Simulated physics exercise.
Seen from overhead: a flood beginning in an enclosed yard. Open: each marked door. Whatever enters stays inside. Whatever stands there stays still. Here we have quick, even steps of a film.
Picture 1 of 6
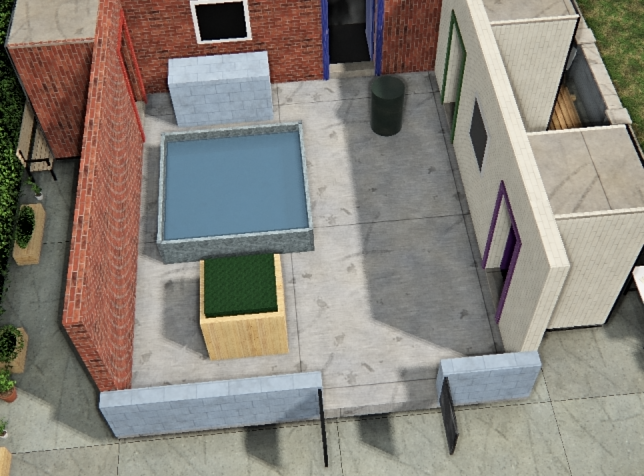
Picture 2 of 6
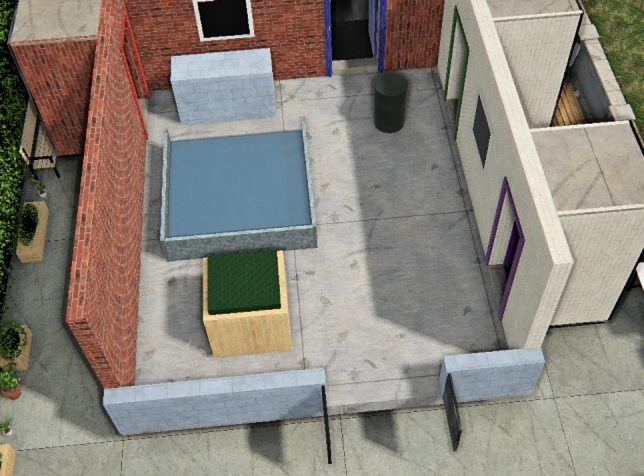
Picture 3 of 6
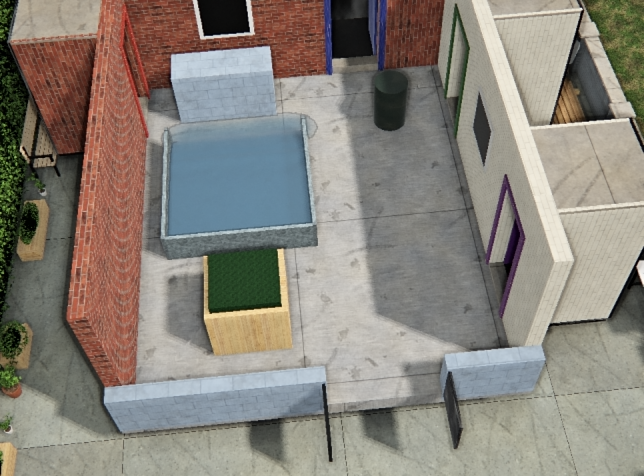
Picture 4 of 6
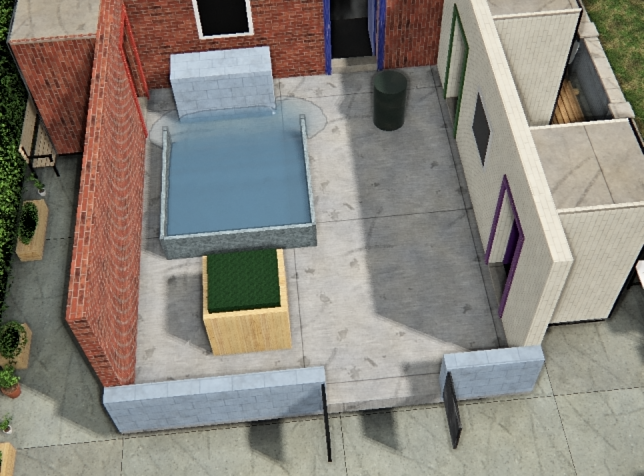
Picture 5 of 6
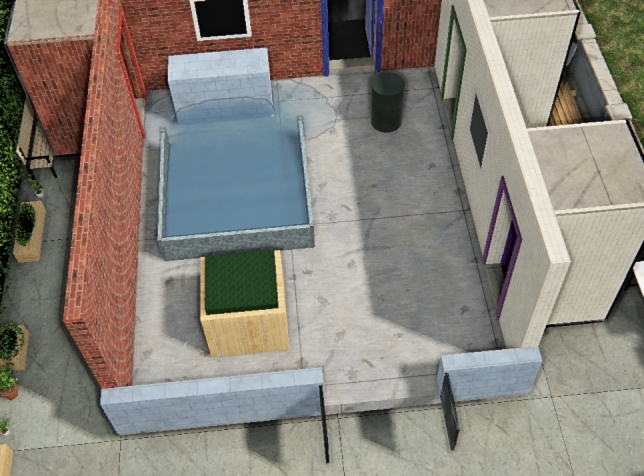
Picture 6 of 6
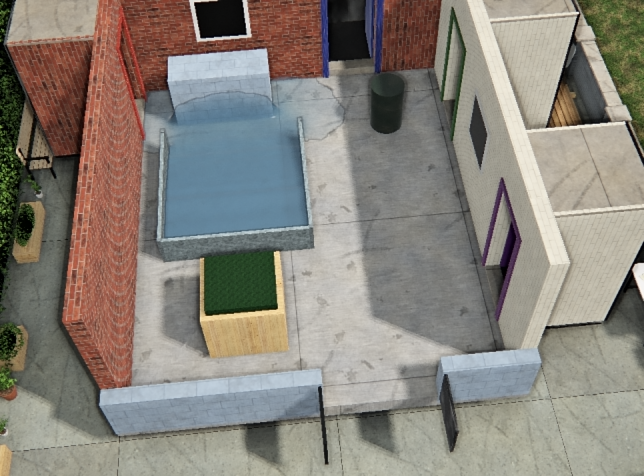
In a walled brick yard seen from above, water sat still in a big raised tank, then poured out over its far side and spread across the paving toward the pale block behind it.
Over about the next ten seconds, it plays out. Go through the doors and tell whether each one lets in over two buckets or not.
The red door overshoots the mark there. The purple door doesn't overshoot the mark there. The green door overshoots the mark there. The blue door doesn't overshoot the mark there.
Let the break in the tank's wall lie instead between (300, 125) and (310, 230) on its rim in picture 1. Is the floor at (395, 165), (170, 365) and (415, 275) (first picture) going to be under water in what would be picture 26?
Going in your order, I'd say drenched, then still bare, then drenched.
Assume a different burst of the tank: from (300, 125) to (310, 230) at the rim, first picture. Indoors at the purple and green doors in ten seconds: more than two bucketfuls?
Result: Purple gets flooded, green gets flooded.
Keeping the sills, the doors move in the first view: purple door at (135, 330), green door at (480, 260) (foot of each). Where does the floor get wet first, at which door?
I reckon it is the red door.
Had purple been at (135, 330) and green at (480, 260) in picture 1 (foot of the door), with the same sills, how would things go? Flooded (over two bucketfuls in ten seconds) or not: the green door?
Green door: Does not flood.
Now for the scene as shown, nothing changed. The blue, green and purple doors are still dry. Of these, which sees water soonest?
I'd go with the blue one.
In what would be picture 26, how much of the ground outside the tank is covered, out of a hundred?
By my count, 40 percent.
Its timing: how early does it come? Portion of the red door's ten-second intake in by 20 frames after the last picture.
Roughly 70 per cent.
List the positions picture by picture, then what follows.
Still water in the water tank at (234, 182), in the first picture.
The front is at a hidden place, out from the gap on the water tank's far side, in the second picture.
The front is at (311, 124), out from the gap on the water tank's far side, in the third picture.
Water pours out on the water tank's far side and has run to (311, 107), in the fourth picture.
Water pours out on the water tank's far side and has run to (307, 91), in the fifth picture.
Water pours out on the water tank's far side and has run to (308, 79), in the sixth picture.
A moment on, water covers 15 % of the floor; the red door under two buckets in, the purple door not reached, the green door not reached, the blue door wet at the sill, nothing in.
Next, water covers 30 % of the floor; the red door far over two buckets in, the purple door not reached, the green door not reached, the blue door wet at the sill, nothing in.
Then, water covers 40 % of the floor; the red door far over two buckets in, the purple door not reached, the green door under two buckets in, the blue door under two buckets in.
Later, water covers 75 % of the floor; the red door far over two buckets in, the purple door wet at the sill, nothing in, the green door over two buckets in, the blue door under two buckets in.
In the end, water covers 90 % of the floor; the red door far over two buckets in, the purple door wet at the sill, nothing in, the green door far over two buckets in, the blue door under two buckets in.
